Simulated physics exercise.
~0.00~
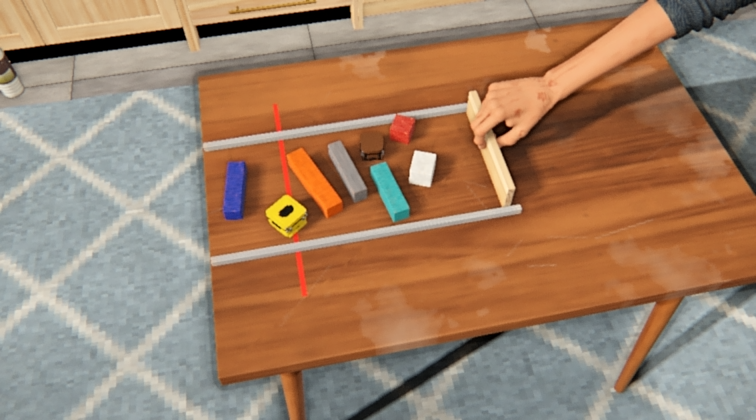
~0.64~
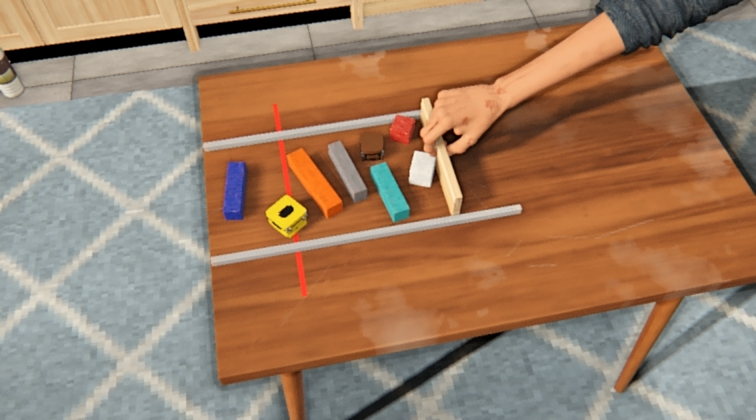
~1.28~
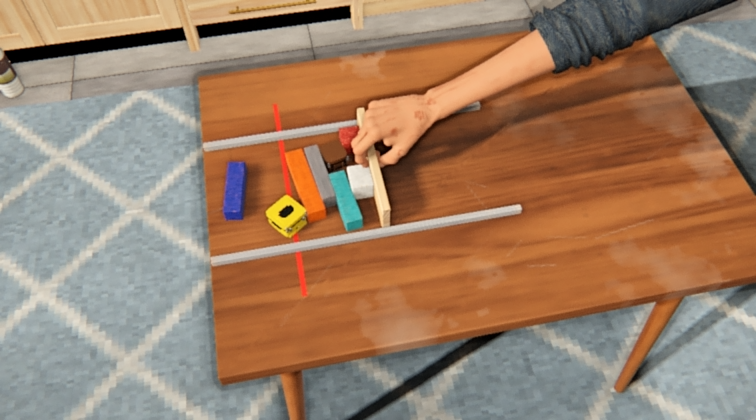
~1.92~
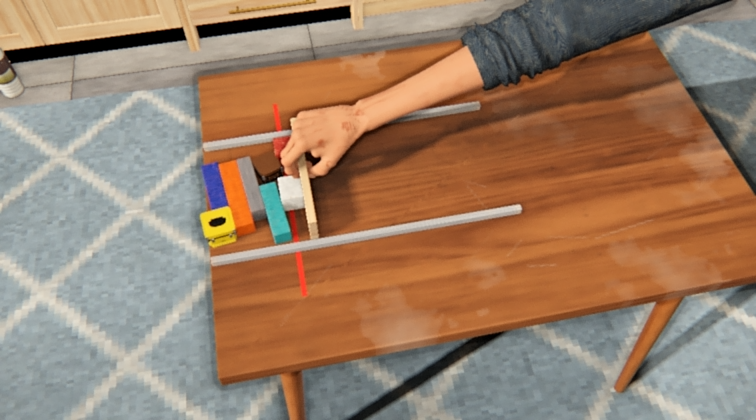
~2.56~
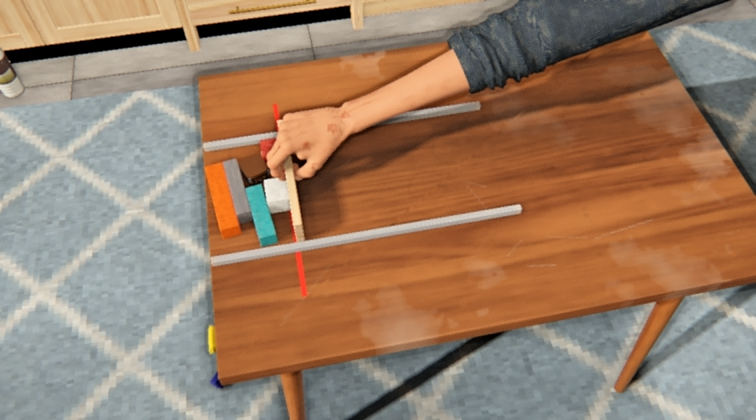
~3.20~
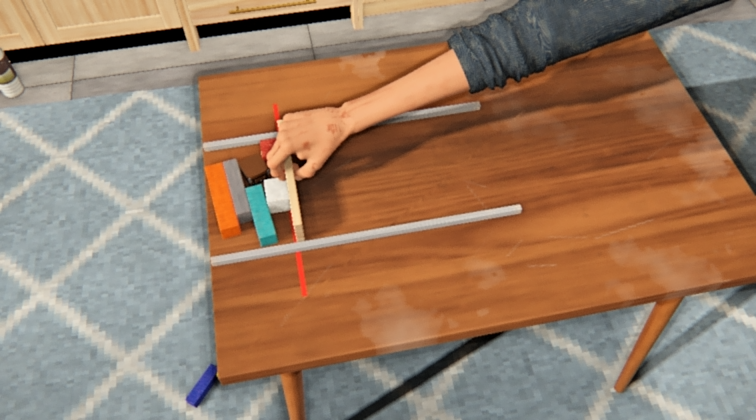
On a wooden table between two grey rails, a hand slides an upright wooden board leftward, bunching colourful blocks together, and halts at the red strip. The yellow case and blue bar drop off the left end, while the orange, grey, teal, white, brown and red pieces remain.
